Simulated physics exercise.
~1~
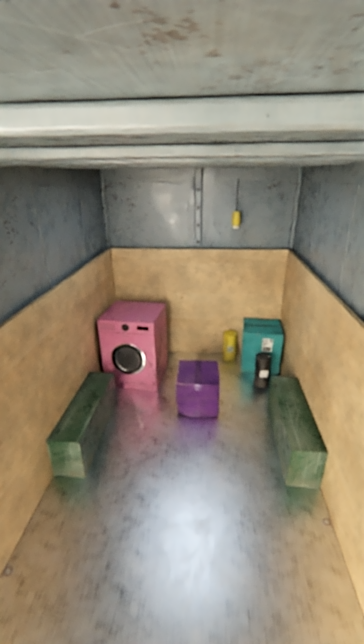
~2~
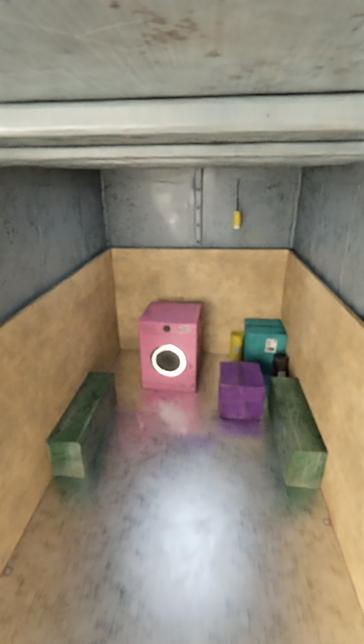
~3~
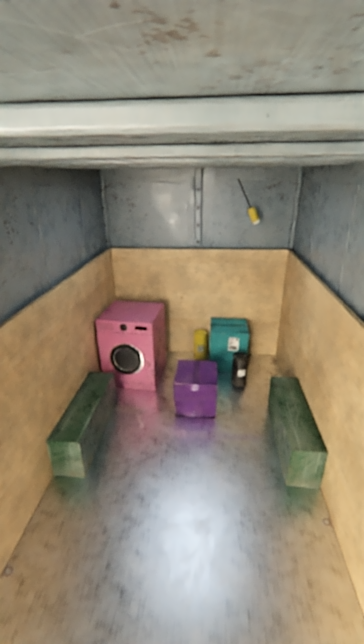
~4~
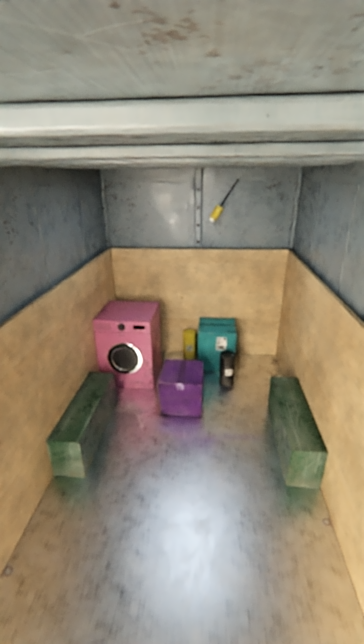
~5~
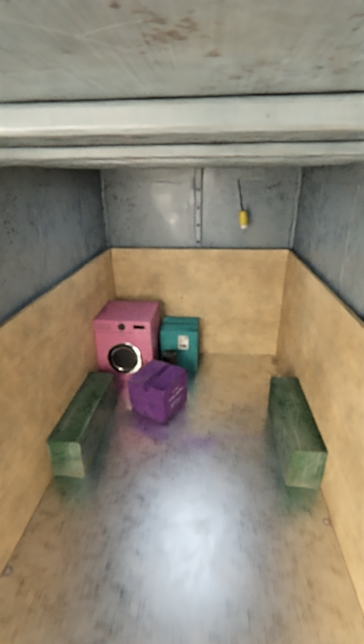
A pink front-loading appliance and smaller items slide right, then left in a van's load bay, the purple box ending turned.
